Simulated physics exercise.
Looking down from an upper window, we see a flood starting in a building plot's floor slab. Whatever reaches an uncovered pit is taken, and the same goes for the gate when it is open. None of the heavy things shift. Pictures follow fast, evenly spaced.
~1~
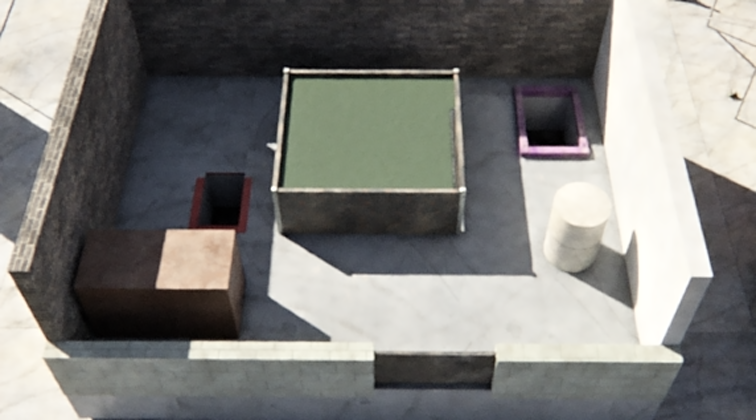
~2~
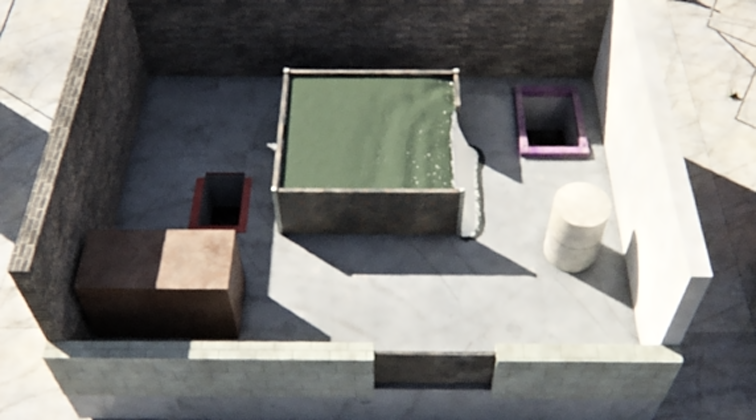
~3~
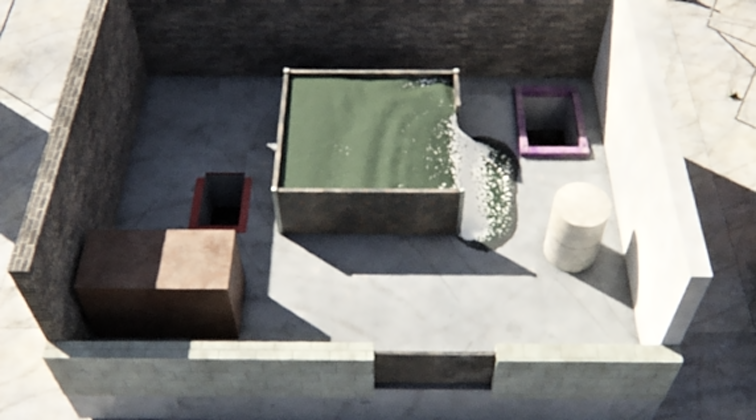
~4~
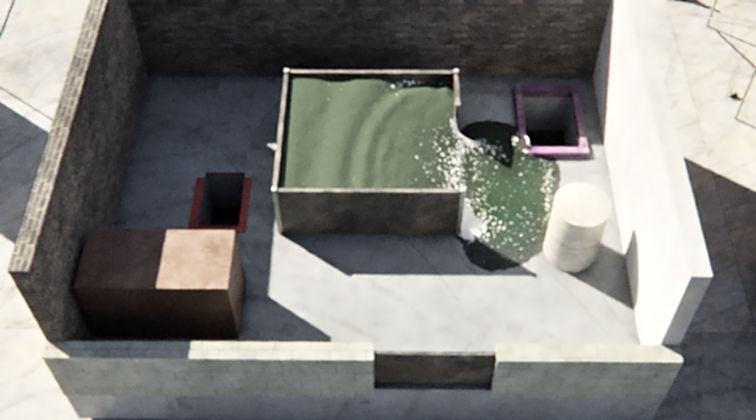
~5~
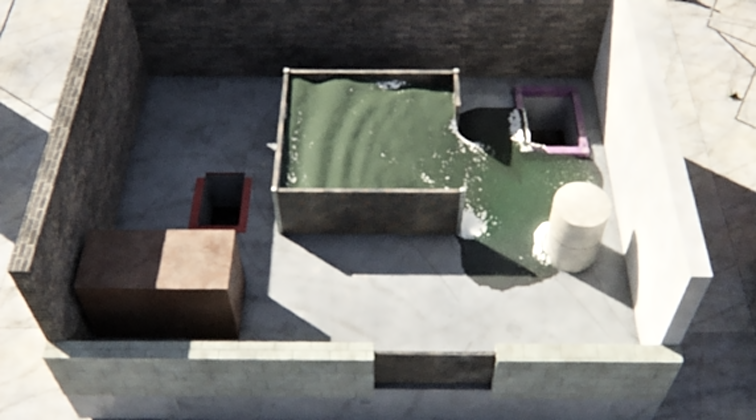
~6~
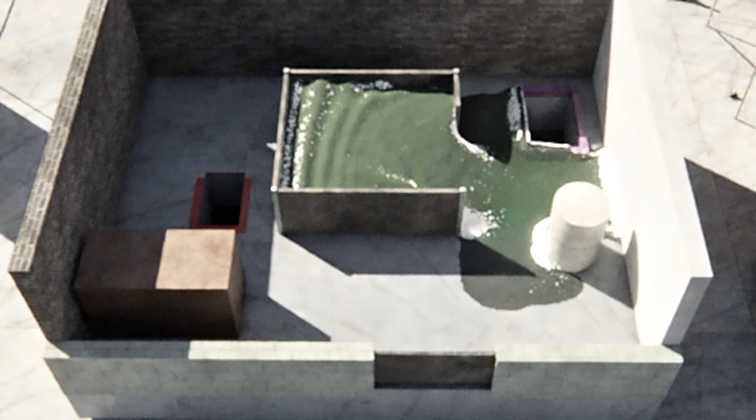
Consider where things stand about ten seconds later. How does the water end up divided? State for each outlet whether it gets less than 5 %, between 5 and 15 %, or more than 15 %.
Outcome. The gate gets less than 5 %. The purple pit gets more than 15 %. The red pit gets between 5 and 15 %.
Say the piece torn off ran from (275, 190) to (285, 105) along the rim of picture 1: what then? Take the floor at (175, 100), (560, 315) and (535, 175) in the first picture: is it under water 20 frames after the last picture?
So the first one is drenched, the next left untouched, and the last left untouched.
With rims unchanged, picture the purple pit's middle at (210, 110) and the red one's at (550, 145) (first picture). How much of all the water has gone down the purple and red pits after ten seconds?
I reckon purple ends up with 2 percent and red with 35 percent.
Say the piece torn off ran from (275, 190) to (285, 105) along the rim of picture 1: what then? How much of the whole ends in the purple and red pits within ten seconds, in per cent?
Out of every hundred parts, purple takes 0 and red takes 70.
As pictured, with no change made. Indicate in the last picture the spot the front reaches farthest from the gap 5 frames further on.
My guess is roughly (639, 374).
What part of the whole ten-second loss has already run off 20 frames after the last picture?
Close to 40 %.
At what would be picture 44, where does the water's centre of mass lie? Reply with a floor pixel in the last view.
The spot I would choose is (410, 222).
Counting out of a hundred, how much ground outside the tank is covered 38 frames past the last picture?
I'd say 95 per cent.
A moment on, water covers 30 % of the floor; the gate 0 %, the purple pit 2 %, the red pit 0 %.
Next, water covers 35 % of the floor; the gate 0 %, the purple pit 5 %, the red pit 0 %.
Then, water covers 60 % of the floor; the gate 0 %, the purple pit 13 %, the red pit 0 %.
Later, water covers 95 % of the floor; the gate 0 %, the purple pit 19 %, the red pit 2 %.
In the end, water covers 100 % of the floor; the gate 0 %, the purple pit 21 %, the red pit 11 %.
